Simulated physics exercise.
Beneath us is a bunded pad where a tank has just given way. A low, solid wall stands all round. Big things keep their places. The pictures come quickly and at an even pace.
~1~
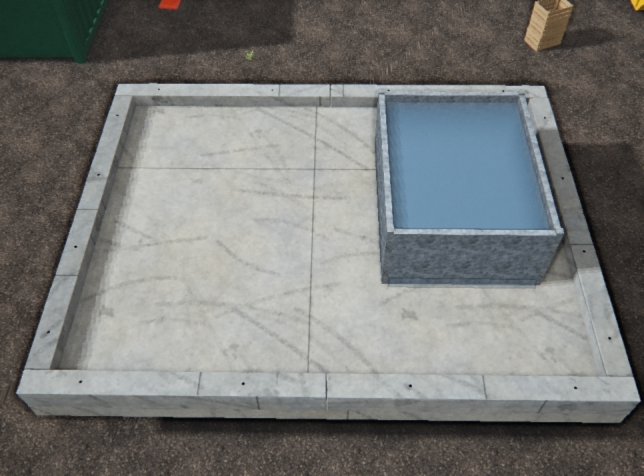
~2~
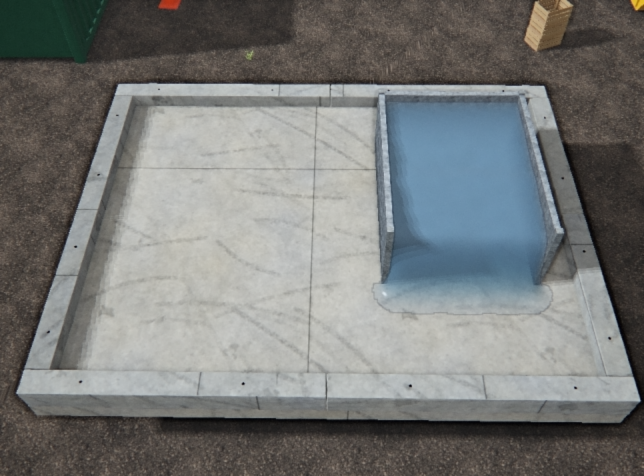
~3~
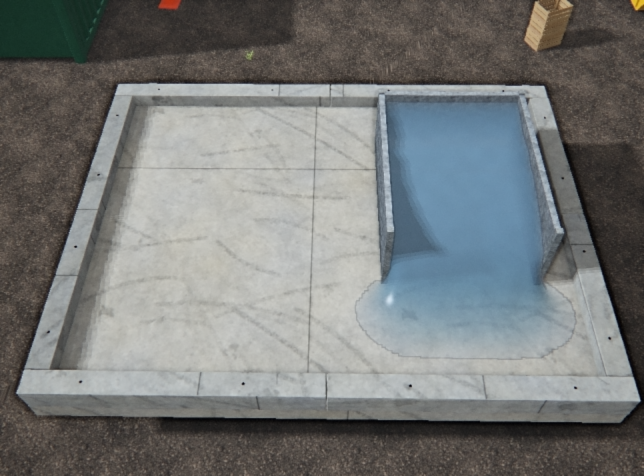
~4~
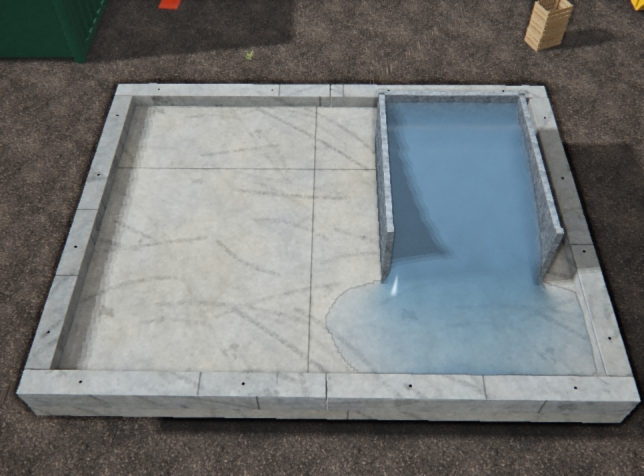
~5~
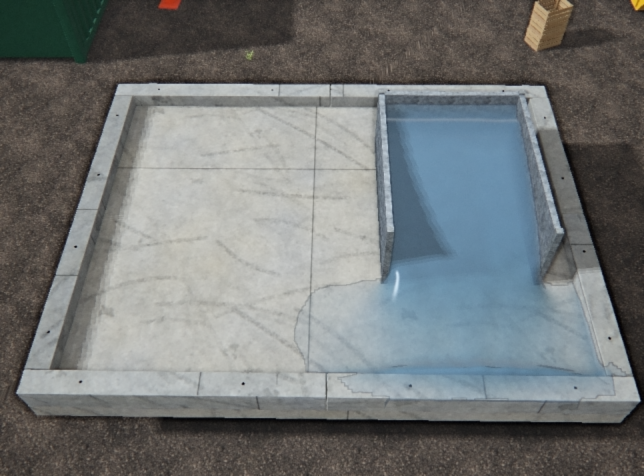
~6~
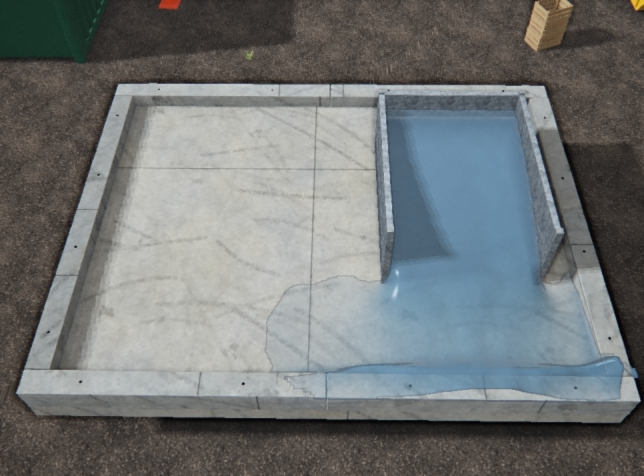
The clip shows a full water tank on a walled pale stone pad; its front side disappears and blue water pours out toward the viewer, spreading across the floor to the near wall, then along it and leftward.
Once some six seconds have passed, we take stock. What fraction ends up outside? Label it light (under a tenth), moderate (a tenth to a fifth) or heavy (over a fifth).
Heavy.
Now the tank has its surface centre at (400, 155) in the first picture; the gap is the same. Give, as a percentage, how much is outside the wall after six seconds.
Around 36 %.
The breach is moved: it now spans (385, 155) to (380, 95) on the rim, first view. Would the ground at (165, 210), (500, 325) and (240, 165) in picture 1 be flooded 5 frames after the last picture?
First point swamped, second point bare, third point swamped.
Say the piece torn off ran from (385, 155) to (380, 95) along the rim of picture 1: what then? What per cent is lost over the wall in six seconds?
About 18 %.
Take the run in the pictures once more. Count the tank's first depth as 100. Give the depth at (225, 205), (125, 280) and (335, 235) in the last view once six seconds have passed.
6, 12 and 0 per cent, roughly.
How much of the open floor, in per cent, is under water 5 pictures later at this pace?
I'd estimate some 25 per cent.
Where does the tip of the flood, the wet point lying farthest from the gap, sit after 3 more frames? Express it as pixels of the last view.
I'd put it around (156, 378).
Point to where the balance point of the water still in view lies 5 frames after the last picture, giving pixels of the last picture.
Close to pixel (447, 263).
A moment on, water covers 20 % of the floor; the low wall has let 9 % over.
Next, water covers 25 % of the floor; the low wall has let 17 % over.
Then, water covers 40 % of the floor; the low wall has let 37 % over.
Later, water covers 60 % of the floor; the low wall has let 41 % over.
In the end, water covers 75 % of the floor; the low wall has let 41 % over.
